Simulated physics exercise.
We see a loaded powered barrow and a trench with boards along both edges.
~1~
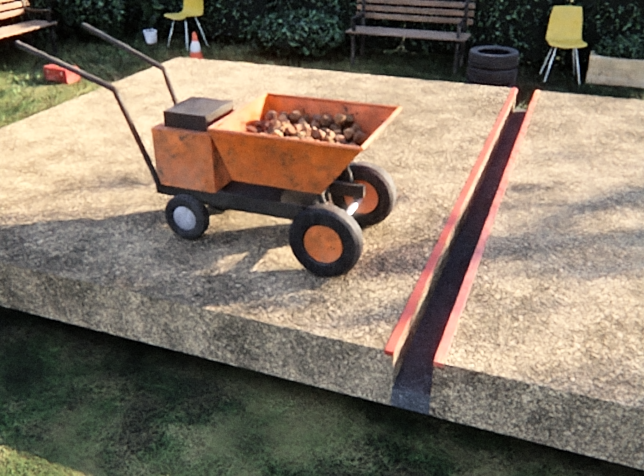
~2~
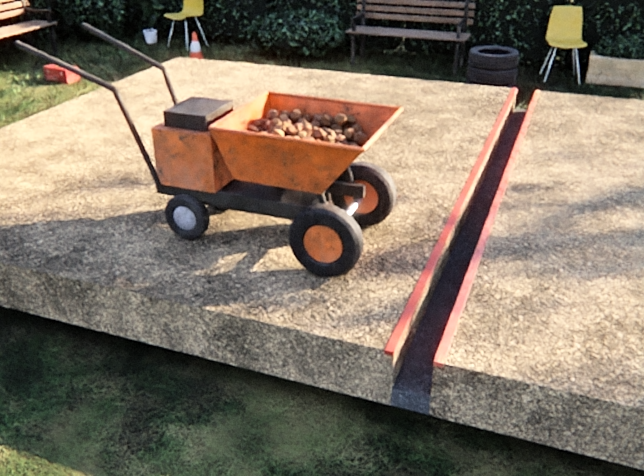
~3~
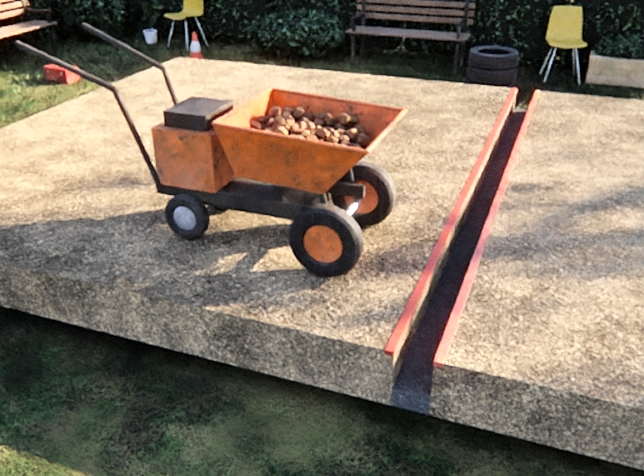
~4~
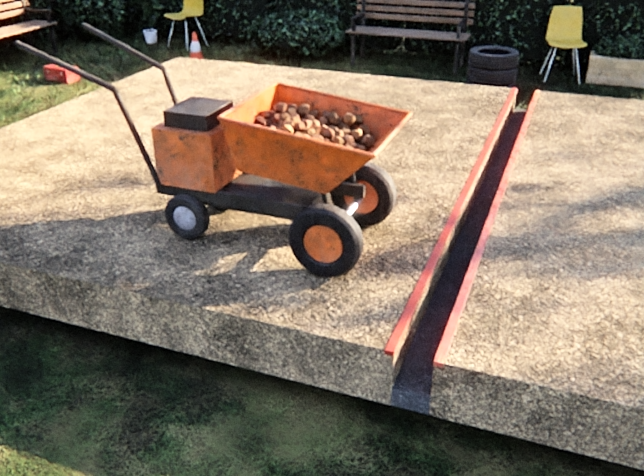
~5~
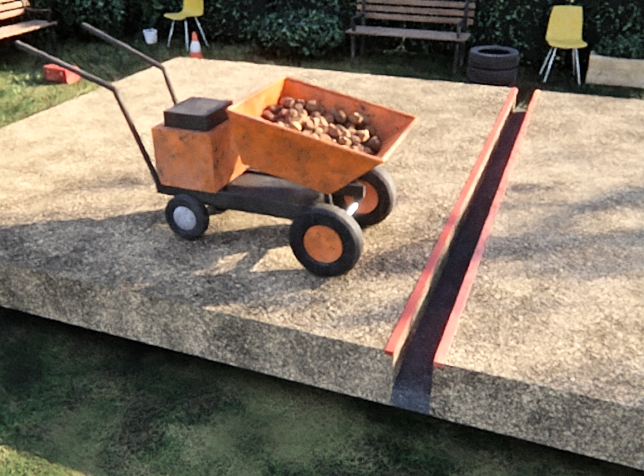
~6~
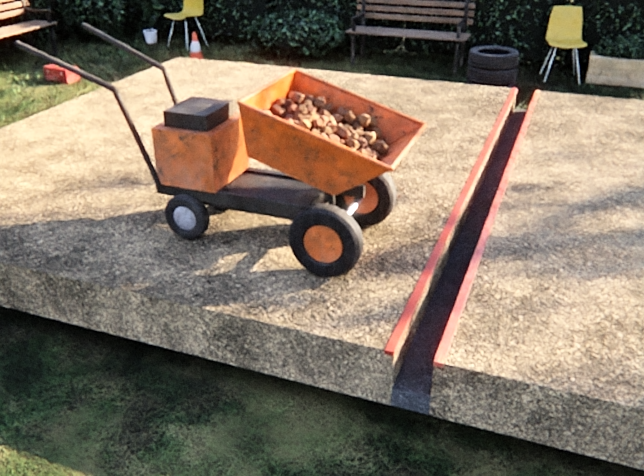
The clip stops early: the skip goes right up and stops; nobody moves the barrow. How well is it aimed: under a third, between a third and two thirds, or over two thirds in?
The trench ends with from one third to two thirds of it.
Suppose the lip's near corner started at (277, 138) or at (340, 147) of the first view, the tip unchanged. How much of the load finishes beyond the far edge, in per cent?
Near 0 % and 20 %.
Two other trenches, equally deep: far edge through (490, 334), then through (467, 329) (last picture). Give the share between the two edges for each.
The first gives 100 %, the second 70 %.
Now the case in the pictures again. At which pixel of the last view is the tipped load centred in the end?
Roughly at (470, 267).
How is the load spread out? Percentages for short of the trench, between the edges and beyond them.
Short: 0 %, between: 45 %, beyond: 50 %.
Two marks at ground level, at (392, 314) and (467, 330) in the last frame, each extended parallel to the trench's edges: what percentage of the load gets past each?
In turn 100 and 40 in a hundred.
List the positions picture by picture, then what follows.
The first picture shows lip of the skip near (361, 149), level; top of the load near (297, 128), clay clods; first edge of the trench near (406, 316); far edge near (452, 326), the trench under half as wide as the skip, and about as deep as wide.
The second picture shows lip of the skip near (363, 150), level; top of the load near (298, 128).
The third picture shows lip of the skip near (367, 152), tipped barely; top of the load near (289, 135).
The fourth picture shows lip of the skip near (373, 156), tipped a little; top of the load near (294, 132).
The fifth picture shows lip of the skip near (382, 162), tipped a little; top of the load near (296, 125).
The sixth picture shows lip of the skip near (391, 169), tipped clearly; top of the load near (289, 121); first edge of the trench near (406, 316); far edge near (452, 326).
Shortly afterwards, skip tipped steeply; the whole lot in the skip.
Next, skip tipped right over; near two thirds in the skip; a little in or heaped over the trench; near a quarter beyond it; only a few falling.
Some moments later, skip tipped right over; a little in the skip; near half in or heaped over the trench; near half beyond it.
In the end, skip tipped right over; a little in the skip; near half in or heaped over the trench; near half beyond it.
